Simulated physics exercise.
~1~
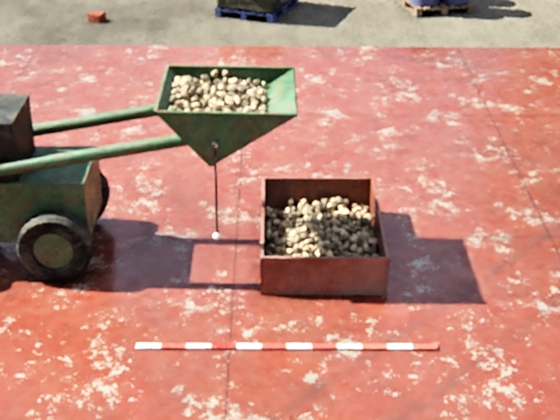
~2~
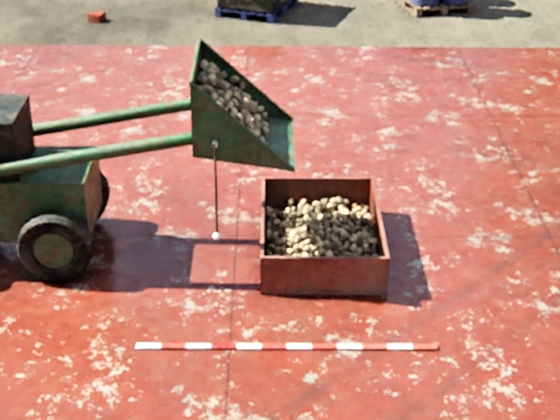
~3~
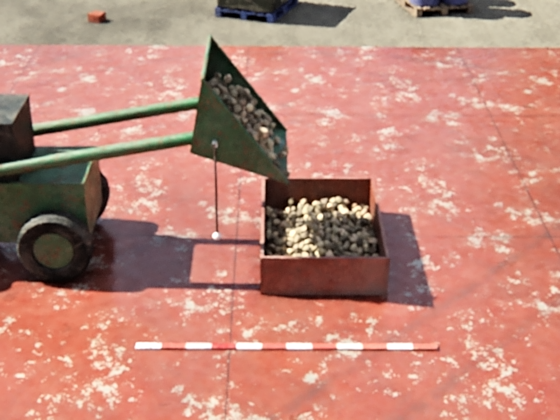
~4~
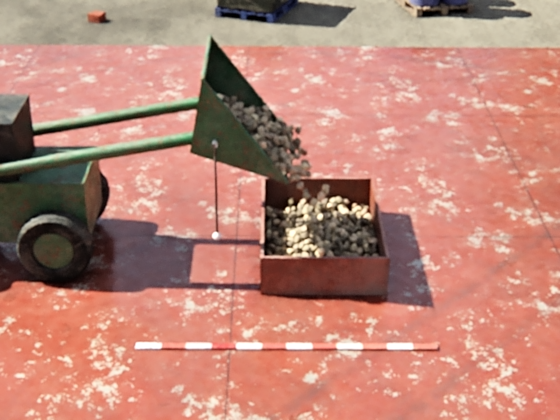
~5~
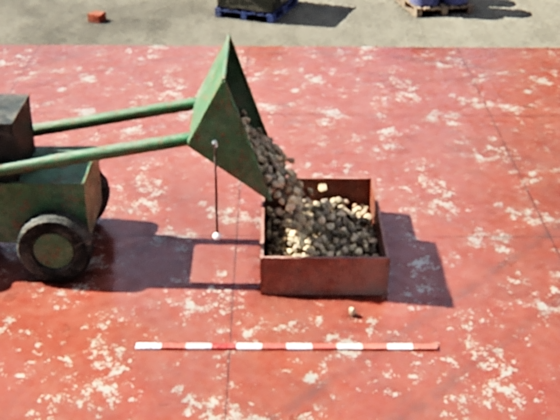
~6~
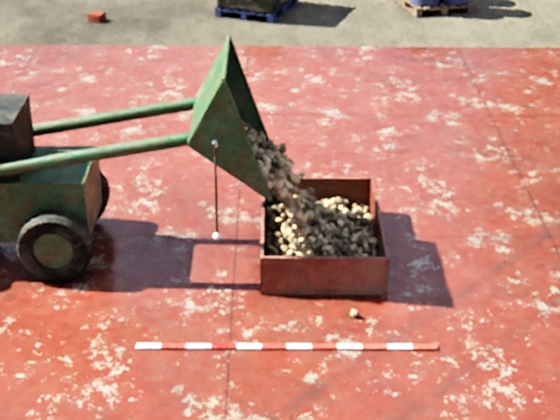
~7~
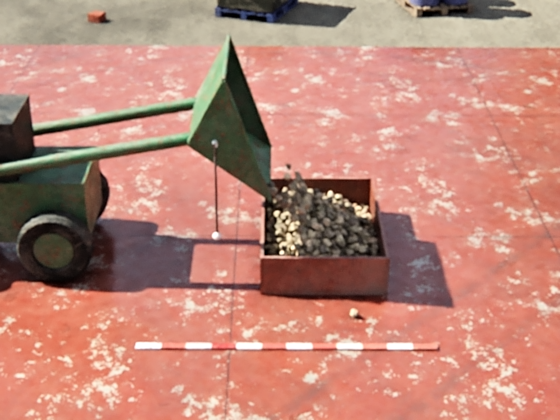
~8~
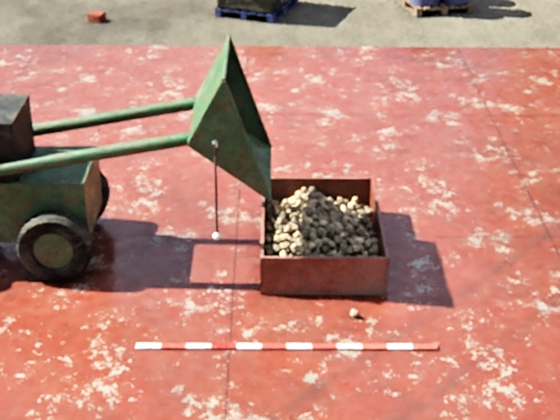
A green loader bucket tips in two stages, pouring all its stones into the rust-red bin.
